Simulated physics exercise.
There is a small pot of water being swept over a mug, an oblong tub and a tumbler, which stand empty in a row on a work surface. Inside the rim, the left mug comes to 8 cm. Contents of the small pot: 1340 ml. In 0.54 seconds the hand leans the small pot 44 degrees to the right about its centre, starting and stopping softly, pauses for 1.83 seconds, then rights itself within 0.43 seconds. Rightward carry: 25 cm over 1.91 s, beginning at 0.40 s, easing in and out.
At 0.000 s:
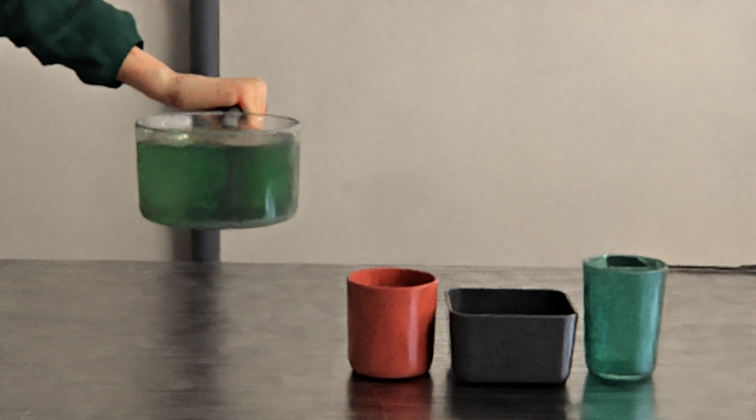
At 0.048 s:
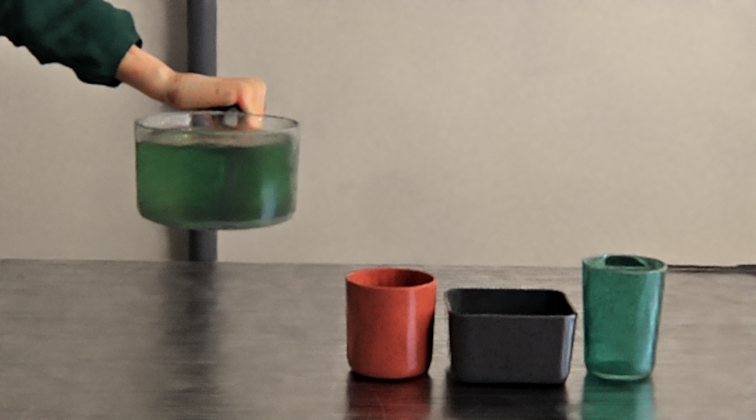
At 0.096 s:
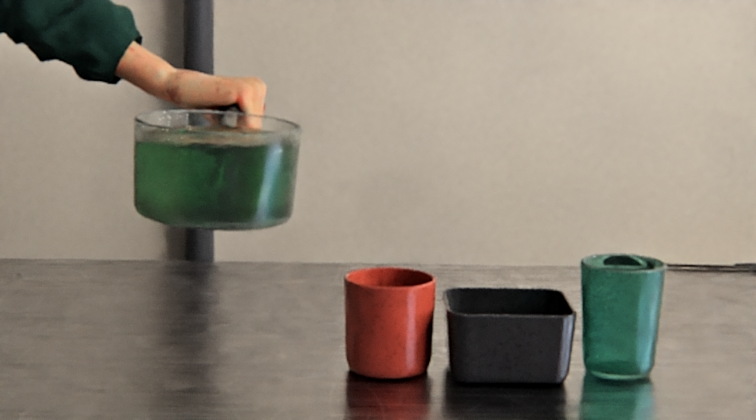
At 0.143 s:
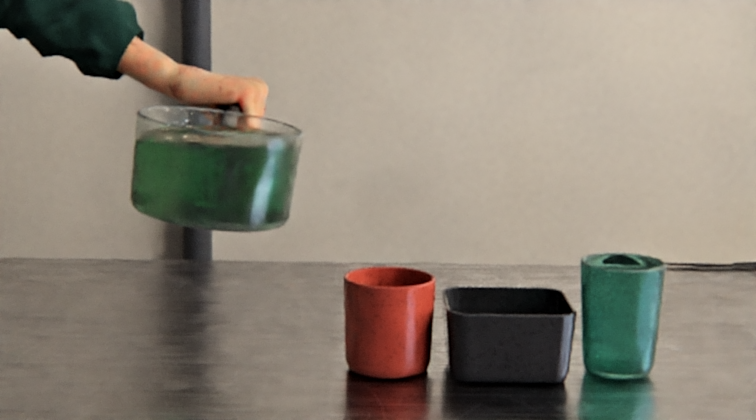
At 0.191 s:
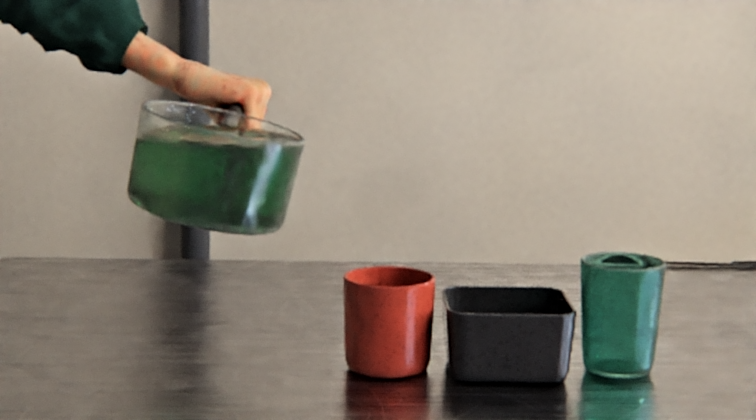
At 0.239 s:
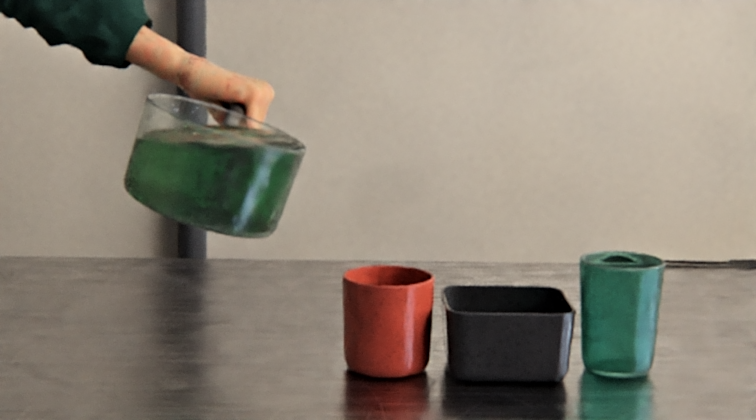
To begin with, a hand in a dark green sleeve holds a clear glass pot of green liquid level, above and left of a red mug, a dark tub and a green tumbler on a dark table. The hand then gradually leans the pot to the right, its left side rising.
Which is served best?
Left-hand one.
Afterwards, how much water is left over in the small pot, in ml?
Roughly 510 ml.
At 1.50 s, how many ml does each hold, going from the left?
370, 90, 0 ml.
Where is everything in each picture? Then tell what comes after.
In the first picture, it leans 0°; its right rim is at (300, 126); the water meets the walls at (141, 136) and (297, 139); the left mug's rim runs from (348, 280) to (436, 281); the middle oblong tub's rim runs from (448, 303) to (571, 305); the right tumbler's rim runs from (585, 265) to (666, 266).
In the second picture, it leans 1°; its right rim is at (299, 127); the water meets the walls at (140, 136) and (296, 139).
In the third picture, it leans 3°; its right rim is at (299, 130); the water meets the walls at (139, 134) and (296, 141).
In the fourth picture, it leans 7°; its right rim is at (301, 135); the water meets the walls at (140, 134) and (298, 141).
In the fifth picture, it leans 12°; its right rim is at (303, 142); the water meets the walls at (141, 134) and (301, 141).
In the sixth picture, it leans 18°; its right rim is at (304, 151); the water meets the walls at (140, 136) and (304, 146); 1 per cent is over the edge.
Then, 0.97 s in, the tilt is 44° and from the left they hold 340 ml, 0 ml, 0 ml, the small pot 735 ml, and 165 ml is on the work surface.
Then, 1.50 s in, the tilt is 44° and from the left they hold 375 ml, 90 ml, 0 ml, the small pot 610 ml, and 235 ml is on the work surface.
Then, 2.06 s in, the tilt is 44° and from the left they hold 375 ml, 155 ml, 0 ml, the small pot 535 ml, and 250 ml is on the work surface.
Then, 2.67 s in, the tilt is 9° and from the left they hold 375 ml, 160 ml, 10 ml, the small pot 510 ml, and 280 ml is on the work surface.
Finally, from the left they hold 375 ml, 160 ml, 10 ml, the small pot 510 ml, and 280 ml is on the work surface.
